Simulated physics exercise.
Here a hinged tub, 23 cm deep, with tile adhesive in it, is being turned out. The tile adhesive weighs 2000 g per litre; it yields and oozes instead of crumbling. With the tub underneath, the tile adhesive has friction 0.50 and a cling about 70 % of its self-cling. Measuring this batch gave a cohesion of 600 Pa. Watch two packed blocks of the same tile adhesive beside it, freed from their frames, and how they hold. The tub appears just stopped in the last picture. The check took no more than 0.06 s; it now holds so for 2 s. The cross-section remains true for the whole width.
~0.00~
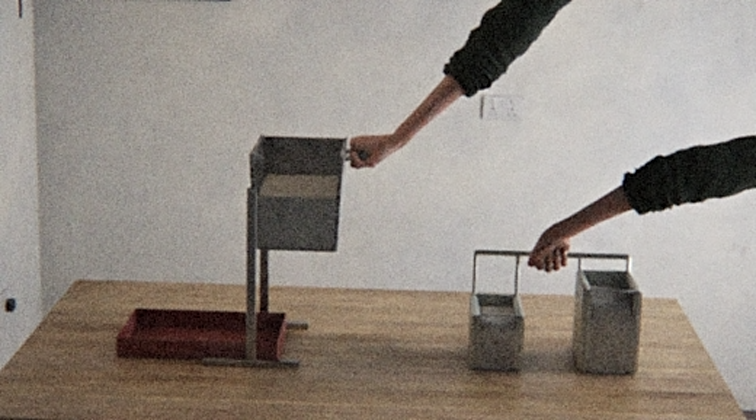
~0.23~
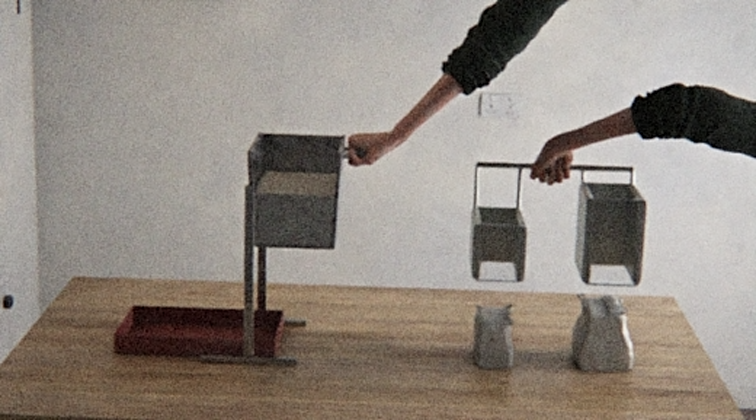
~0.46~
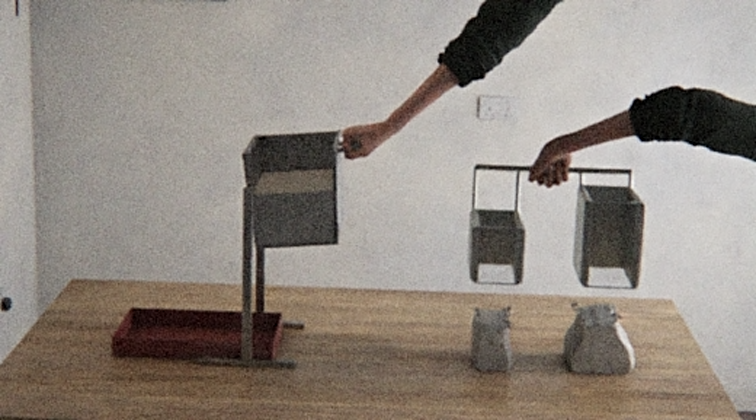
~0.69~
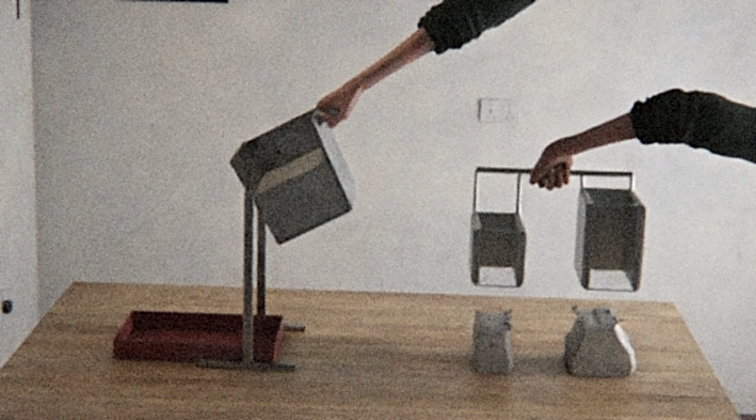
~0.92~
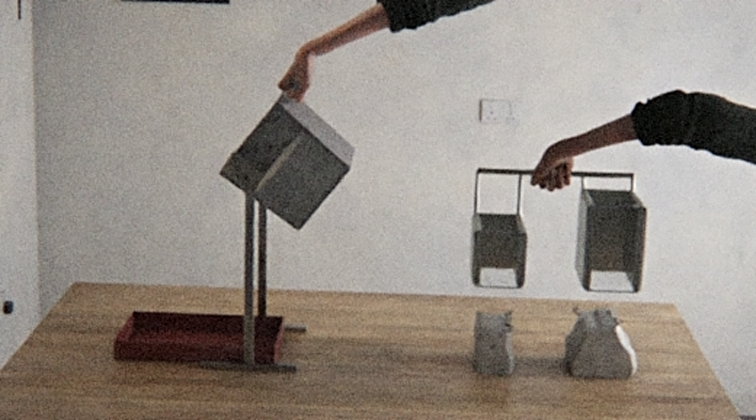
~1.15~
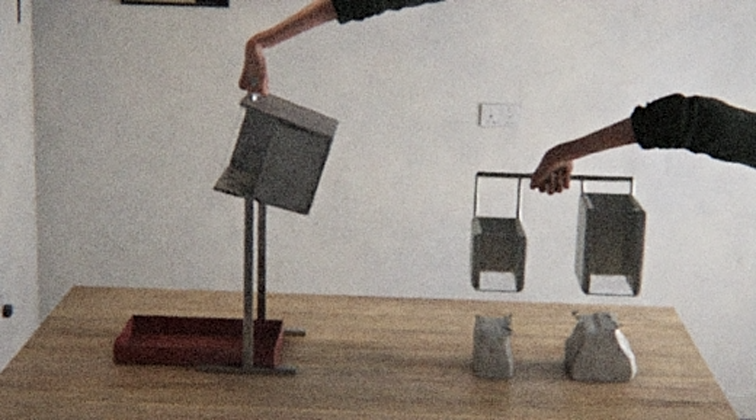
A hinged grey tub on a metal stand and two joined grey moulds are moved by dark-sleeved arms above a wooden table, seen from the front against a pale wall. A shallow red tray lies at left, and the moulds stand at right. One hand lifts the moulds off two grey blocks, which sag slightly, then the other swings the tub up and leftward while the camera stays still.
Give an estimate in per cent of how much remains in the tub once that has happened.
100 %.
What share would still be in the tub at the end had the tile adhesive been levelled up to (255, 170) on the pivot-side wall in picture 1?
Roughly 100 per cent would still be in the tub at the end.
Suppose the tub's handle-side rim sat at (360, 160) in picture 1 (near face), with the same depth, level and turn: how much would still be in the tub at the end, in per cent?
Near 100 per cent.
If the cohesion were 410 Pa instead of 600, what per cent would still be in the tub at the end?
I'd expect about 100 percent.
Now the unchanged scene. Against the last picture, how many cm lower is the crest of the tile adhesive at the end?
Roughly 2 cm.
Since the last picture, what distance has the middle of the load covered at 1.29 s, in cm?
The distance comes to some 1 cm.
By 1.29 s, the tub is at 73 degrees and holds 100 %.
By 1.46 s, the tub is at 73 degrees and holds 100 %.
By 1.63 s, the tub is at 73 degrees and holds 100 %.
By 1.80 s, the tub is at 73 degrees and holds 100 %.
By 3.15 s, at the end, the tub is at 73 degrees and holds 100 %.
